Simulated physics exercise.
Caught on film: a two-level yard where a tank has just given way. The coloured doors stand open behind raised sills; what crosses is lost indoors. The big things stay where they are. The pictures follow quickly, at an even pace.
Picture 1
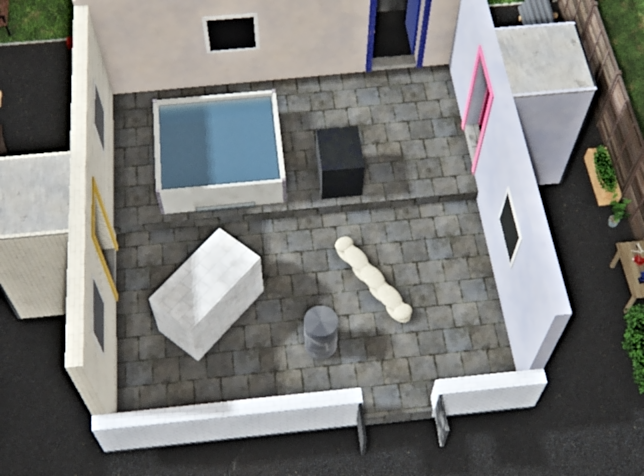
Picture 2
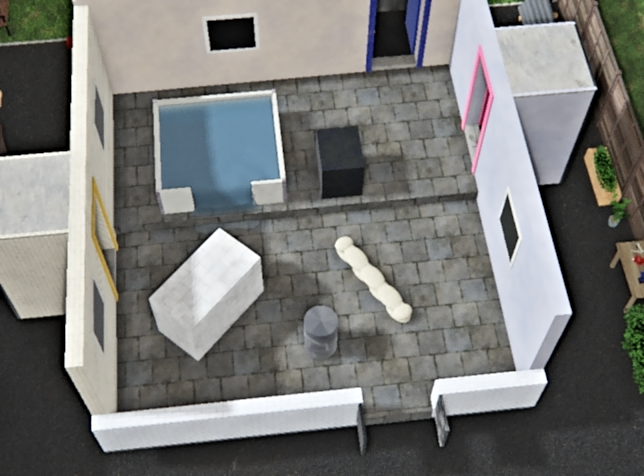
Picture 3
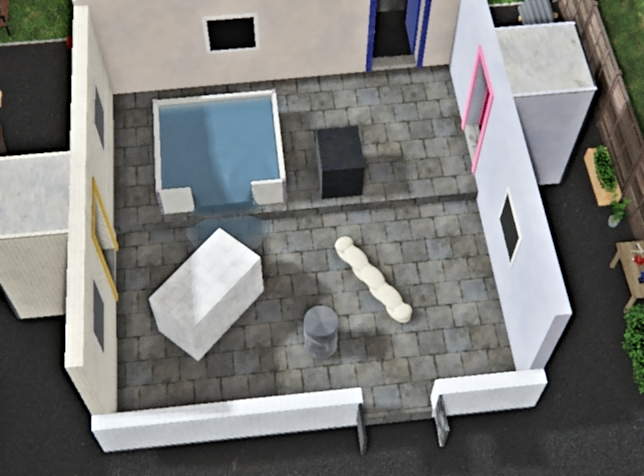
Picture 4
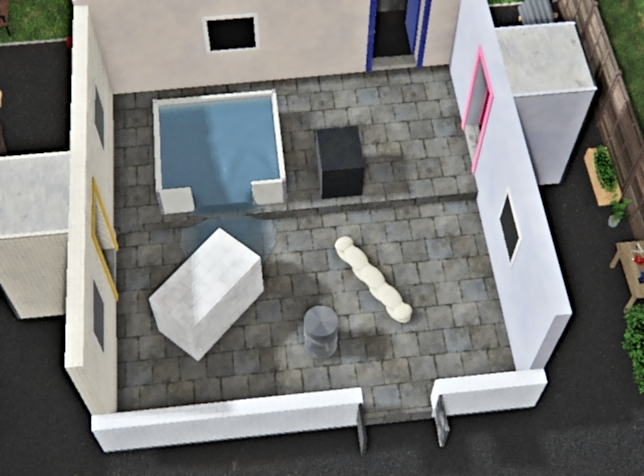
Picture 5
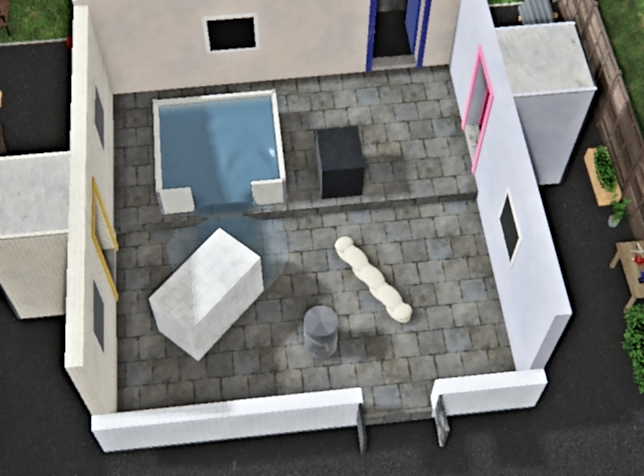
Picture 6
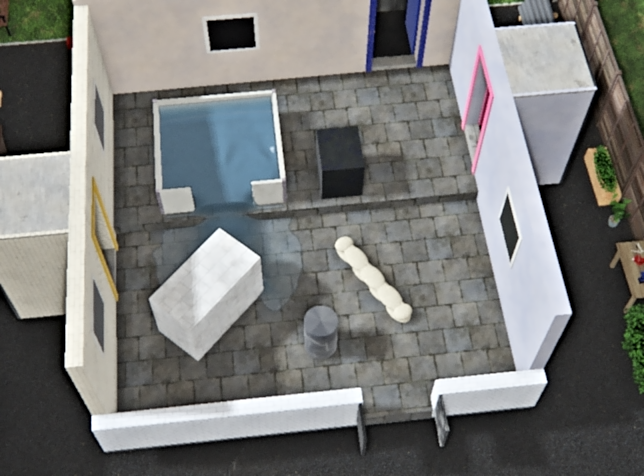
A walled tank of blue water stood whole on the upper level of a paved yard, then its front opened in the middle and water ran out, spreading over the paving around the white block.
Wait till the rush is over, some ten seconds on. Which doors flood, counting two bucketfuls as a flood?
In the end: The yellow door takes more than that; the pink door stays under that; the blue door stays under that.
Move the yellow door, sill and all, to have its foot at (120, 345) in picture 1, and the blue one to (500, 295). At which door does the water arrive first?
It is the yellow one.
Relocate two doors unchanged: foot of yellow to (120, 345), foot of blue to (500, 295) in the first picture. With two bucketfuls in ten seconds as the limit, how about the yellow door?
The yellow door passes that mark.
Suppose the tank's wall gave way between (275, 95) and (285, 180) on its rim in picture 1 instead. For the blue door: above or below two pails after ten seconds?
Then: Blue door goes over.
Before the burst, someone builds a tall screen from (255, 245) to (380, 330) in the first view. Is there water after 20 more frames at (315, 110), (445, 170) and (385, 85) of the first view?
In turn: No water, clear, free of water.
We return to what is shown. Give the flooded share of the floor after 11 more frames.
Roughly 30 per cent.
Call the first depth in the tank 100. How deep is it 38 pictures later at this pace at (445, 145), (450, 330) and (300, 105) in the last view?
About 0, 6 and 0 per cent.
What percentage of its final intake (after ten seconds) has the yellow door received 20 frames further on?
Close to 70 %.
A moment on, water covers 20 % of the floor; the yellow door not reached, the pink door not reached, the blue door not reached.
Next, water covers 30 % of the floor; the yellow door under two buckets in, the pink door not reached, the blue door not reached.
Then, water covers 45 % of the floor; the yellow door over two buckets in, the pink door not reached, the blue door not reached.
Later, water covers 60 % of the floor; the yellow door over two buckets in, the pink door not reached, the blue door not reached.
In the end, water covers 60 % of the floor; the yellow door over two buckets in, the pink door not reached, the blue door not reached.
